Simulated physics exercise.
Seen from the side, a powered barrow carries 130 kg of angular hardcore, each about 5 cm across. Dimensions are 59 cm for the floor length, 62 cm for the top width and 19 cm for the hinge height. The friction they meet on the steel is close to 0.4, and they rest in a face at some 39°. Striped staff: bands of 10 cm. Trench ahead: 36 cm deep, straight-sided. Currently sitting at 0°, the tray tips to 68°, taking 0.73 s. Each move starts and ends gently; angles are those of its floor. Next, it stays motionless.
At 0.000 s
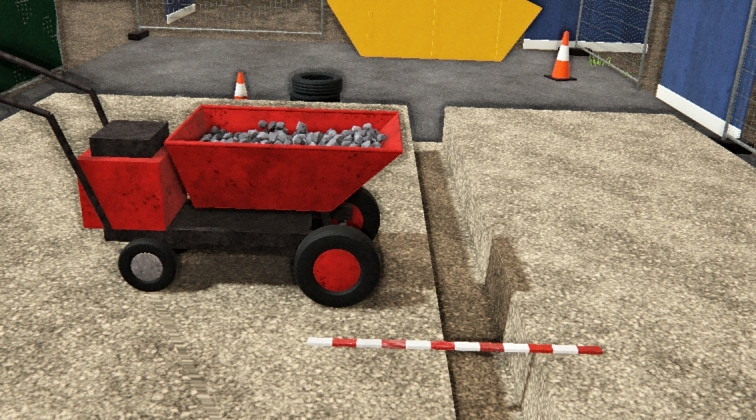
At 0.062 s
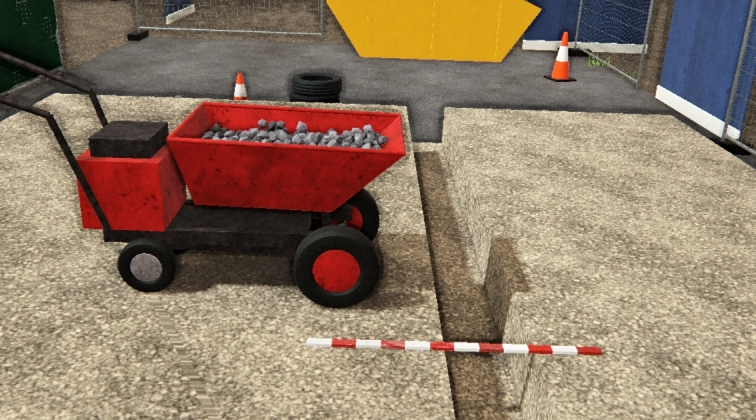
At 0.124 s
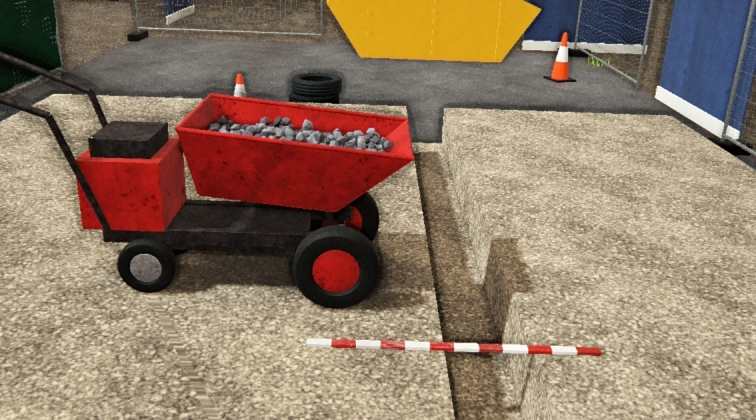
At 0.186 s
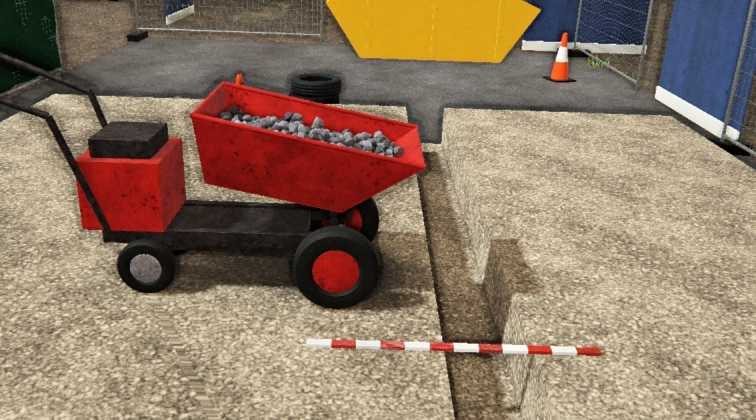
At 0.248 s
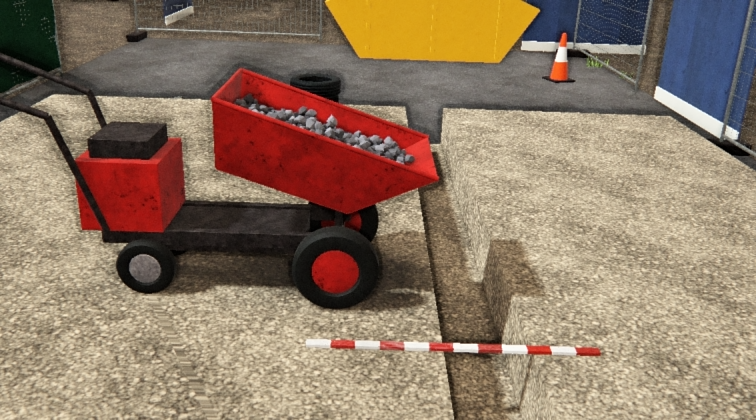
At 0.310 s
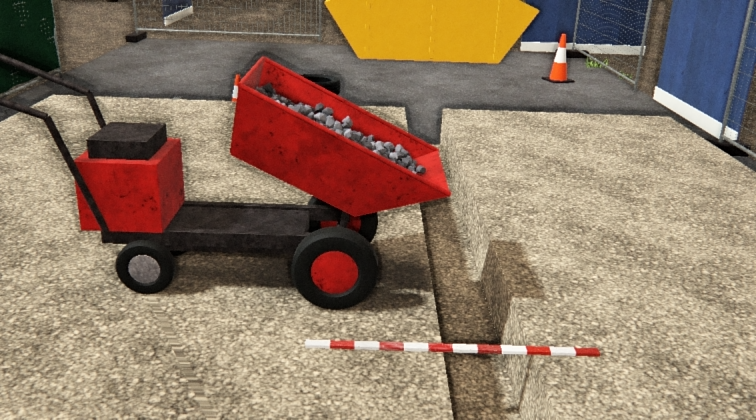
Red powered barrow beside a narrow straight-sided trench raising its tray of grey stones, rear lifting steadily as the lip lowers rightward.
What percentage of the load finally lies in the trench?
About 67 per cent.
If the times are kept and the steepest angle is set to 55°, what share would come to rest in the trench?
Then about 30 per cent.
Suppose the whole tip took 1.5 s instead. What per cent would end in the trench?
Expected share: Around 85%.
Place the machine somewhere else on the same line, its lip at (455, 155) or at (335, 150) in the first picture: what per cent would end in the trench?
5 %, then 90 %.
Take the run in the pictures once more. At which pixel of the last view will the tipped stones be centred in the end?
At about pixel (490, 324) in the last view.
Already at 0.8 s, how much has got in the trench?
About 15 per cent by then.
After 0.6 s the floor is at 58°; 100 % in the tray; the foremost stones are at (457, 226).
After 0.8 s the floor is at 68°; 80 % in the tray, 17 % in the trench, 3 % past the trench; the foremost stones are at (539, 299).
After 1.2 s the floor is at 68°; 27 % in the tray, 40 % in the trench, 33 % past the trench; the foremost stones are at (647, 295).
After 3.1 s the floor is at 68°; 0 % in the tray, 67 % in the trench, 33 % past the trench; the foremost stones are at (697, 275).
